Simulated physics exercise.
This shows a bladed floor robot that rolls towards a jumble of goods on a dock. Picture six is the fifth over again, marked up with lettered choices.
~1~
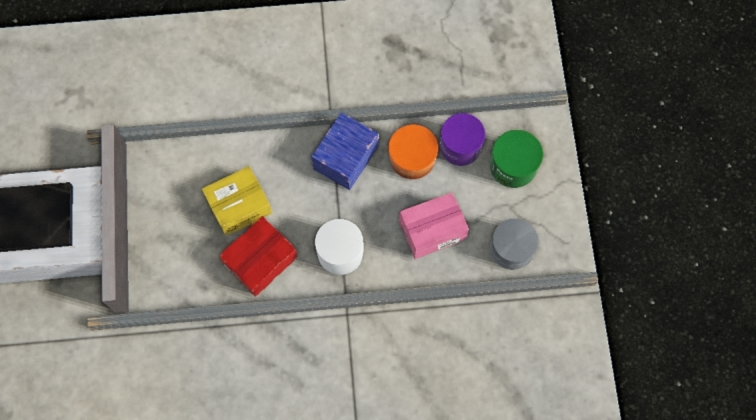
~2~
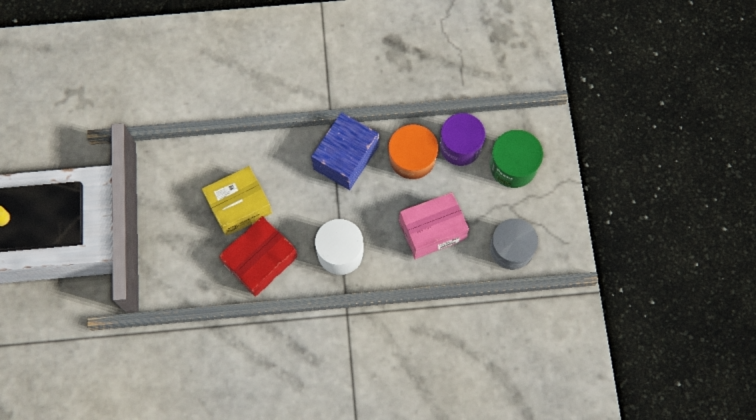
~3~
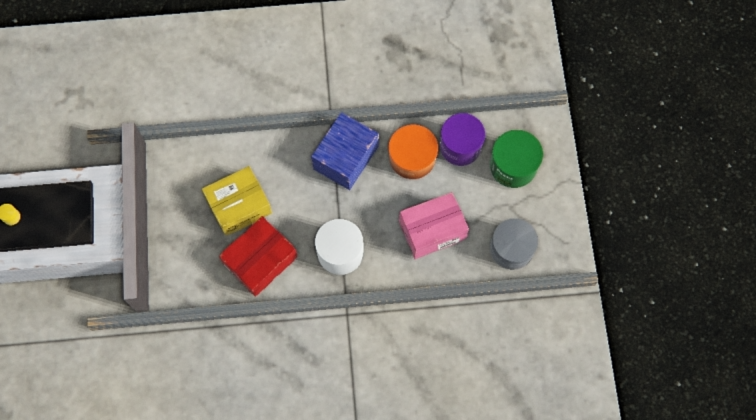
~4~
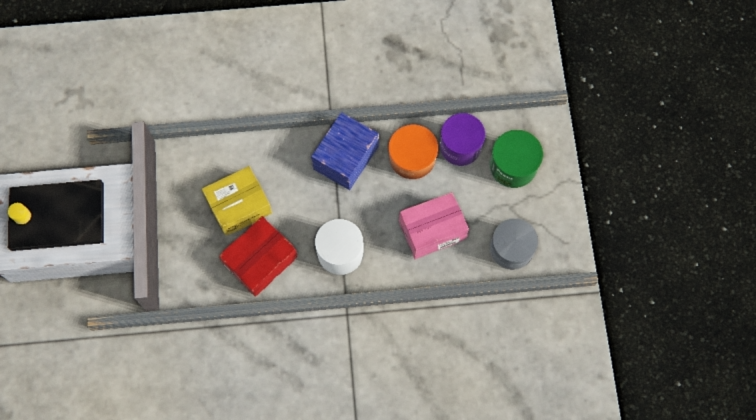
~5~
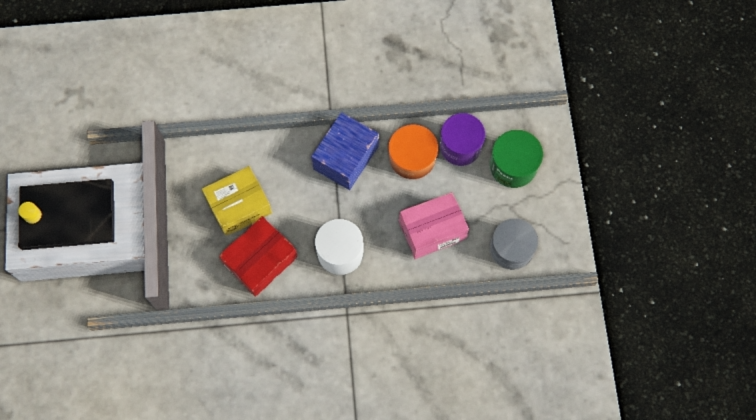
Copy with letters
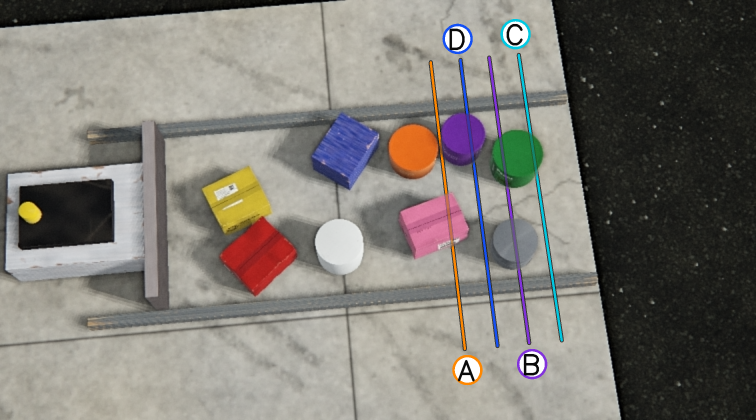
A white robot with a dark top panel and a wide grey blade rolls slowly rightward between two rails on a pale, cracked stone dock, seen from above beside dark ground. Ahead of it sit yellow, red, blue and pink parcels, with white, orange, purple, green and grey canisters mostly towards the right. The robot advances steadily, its yellow knob coming into view, while the goods and camera stay still.
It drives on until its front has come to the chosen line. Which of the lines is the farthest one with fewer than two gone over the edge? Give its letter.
As far as mark A.
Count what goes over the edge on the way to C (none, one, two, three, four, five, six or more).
Six or more.
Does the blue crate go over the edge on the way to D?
No.
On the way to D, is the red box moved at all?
By then, yes.
On the marked copy, A at (447, 199); B at (508, 194); C at (539, 191); D at (478, 196).
Taking A. A third of the way, robot (180, 204); red box (304, 268); white canister (353, 247).
Two thirds of the way, robot (288, 195); pink parcel (491, 205); purple pail (477, 137).
When it is over, robot (369, 188); green pail (573, 147); grey canister (580, 251); none fallen.
As for the rest, B drops four; C drops six; D drops two.
